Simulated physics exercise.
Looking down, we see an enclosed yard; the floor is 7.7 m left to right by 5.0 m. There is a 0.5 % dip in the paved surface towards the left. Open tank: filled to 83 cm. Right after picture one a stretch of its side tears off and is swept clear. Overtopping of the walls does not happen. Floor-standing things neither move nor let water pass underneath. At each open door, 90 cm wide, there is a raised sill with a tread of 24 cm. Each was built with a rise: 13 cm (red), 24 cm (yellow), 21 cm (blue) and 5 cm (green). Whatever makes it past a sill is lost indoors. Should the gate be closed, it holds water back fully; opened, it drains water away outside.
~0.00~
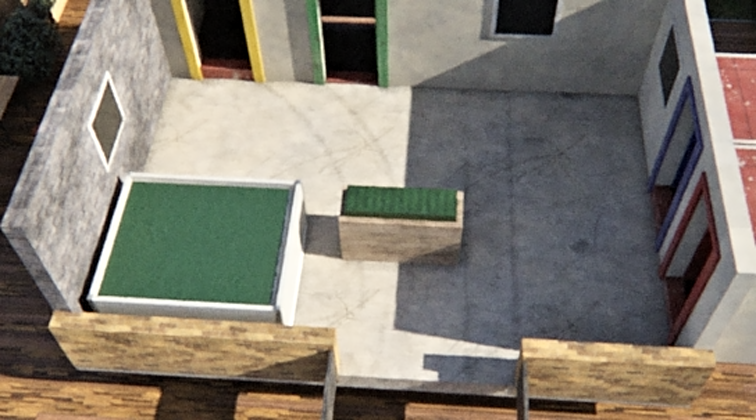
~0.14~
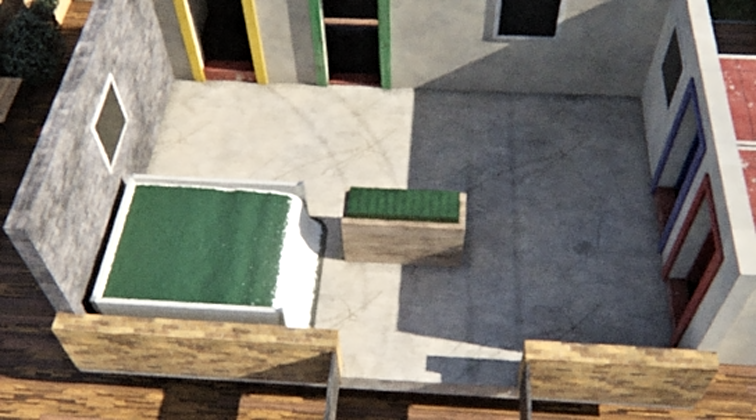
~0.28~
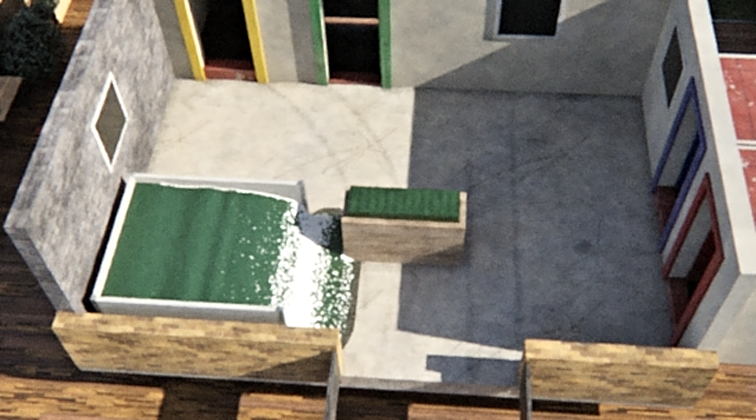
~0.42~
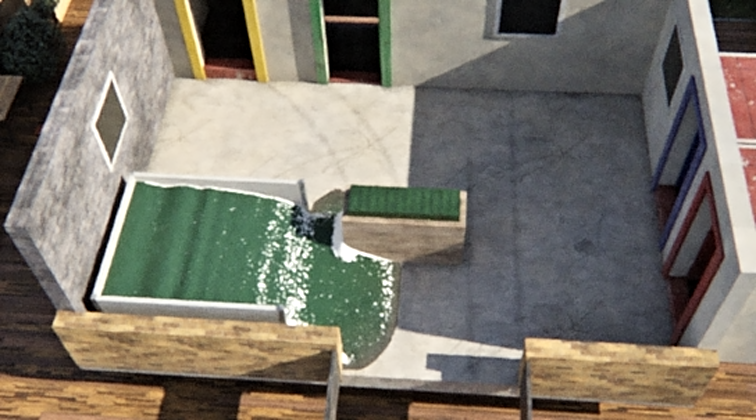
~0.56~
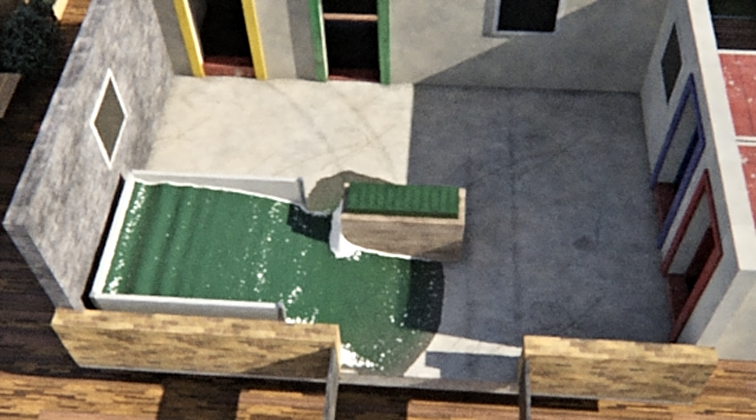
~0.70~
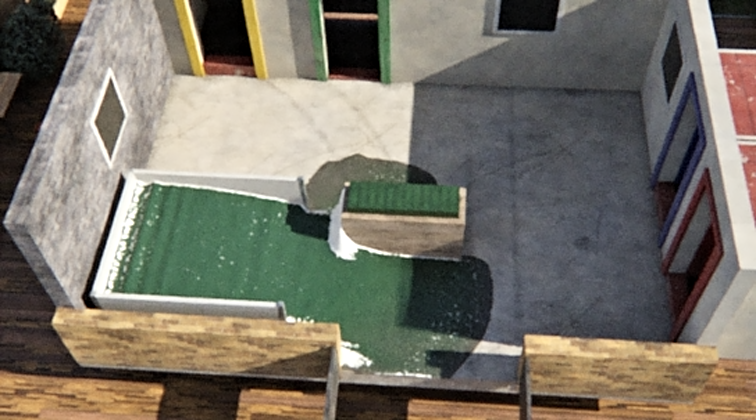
In a walled yard, green water sat still in an open tank on the left, then burst out through its right side, foamed white, and spread rightward across the pale floor around a planter-like block.
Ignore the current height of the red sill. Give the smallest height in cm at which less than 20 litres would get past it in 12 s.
Close to 30 cm is just enough.
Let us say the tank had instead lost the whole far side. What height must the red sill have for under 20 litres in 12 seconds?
Near 9.5 cm.
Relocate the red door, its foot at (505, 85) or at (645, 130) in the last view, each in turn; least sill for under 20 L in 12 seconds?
Minimums: Roughly 12.5 cm and 17 cm.
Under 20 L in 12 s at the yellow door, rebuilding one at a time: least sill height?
At the yellow door it takes roughly 9.0 centimetres.
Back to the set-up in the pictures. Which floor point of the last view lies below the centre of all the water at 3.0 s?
Centre estimate: (392, 258) px, approximately.
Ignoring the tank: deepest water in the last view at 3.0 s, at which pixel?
Around (665, 348).
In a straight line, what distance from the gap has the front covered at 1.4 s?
About 5.2 metres out.
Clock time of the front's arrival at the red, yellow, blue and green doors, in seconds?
Arrival times - red: 1.3 s; yellow: 2.4 s; blue: 1.8 s; green: 1.6 s.
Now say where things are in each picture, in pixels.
Still water, 83 cm deep, in the open tank at (201, 241); the red door at (686, 269) is dry, in the first picture.
The front is at a hidden place, 0.3 m from the gap at (295, 270); 0.5 m2 of floor is wet, 83 cm left at the back, in the second picture.
Water pours out at (295, 270) and has run 0.8 m, to (348, 330); about 16 cm deep outside, 83 cm at the back, in the third picture.
Water pours out at (295, 270) and has run 1.3 m, to (388, 332); about 15 cm deep outside, 83 cm at the back, in the fourth picture.
The front is at (438, 297), 2.0 m from the gap at (294, 268); 4.3 m2 of floor is wet, 76 cm left at the back, in the fifth picture.
Water pours out at (295, 268) and has run 2.7 m, to (486, 299); about 10 cm deep outside, 70 cm at the back; the red door at (689, 265), 5.1 m from the gap, is still 2.5 m from the nearest water, in the sixth picture.
After 1.4 s water covers 50 % of the floor, deepest (53 cm) near (336, 240); 4 cm at the red door, 0 litres in over its 13 cm sill.
After 3.0 s water covers 75 % of the floor, deepest (36 cm) near (665, 348); 31 cm at the red door, 168 litres in over its 13 cm sill.
After 12.0 s water covers 95 % of the floor, deepest (16 cm) near (100, 328); 4 cm at the red door, 296 litres in over its 13 cm sill.
At the red door as built, the water arrived by 1.3 s and peaked near 32 cm at 2.8 s.
Run again over the same 12 s with other heights there, 55 litres in over 25 cm, 7 litres over 33.5 cm. The limit of 20 litres is kept from about 30 cm up.
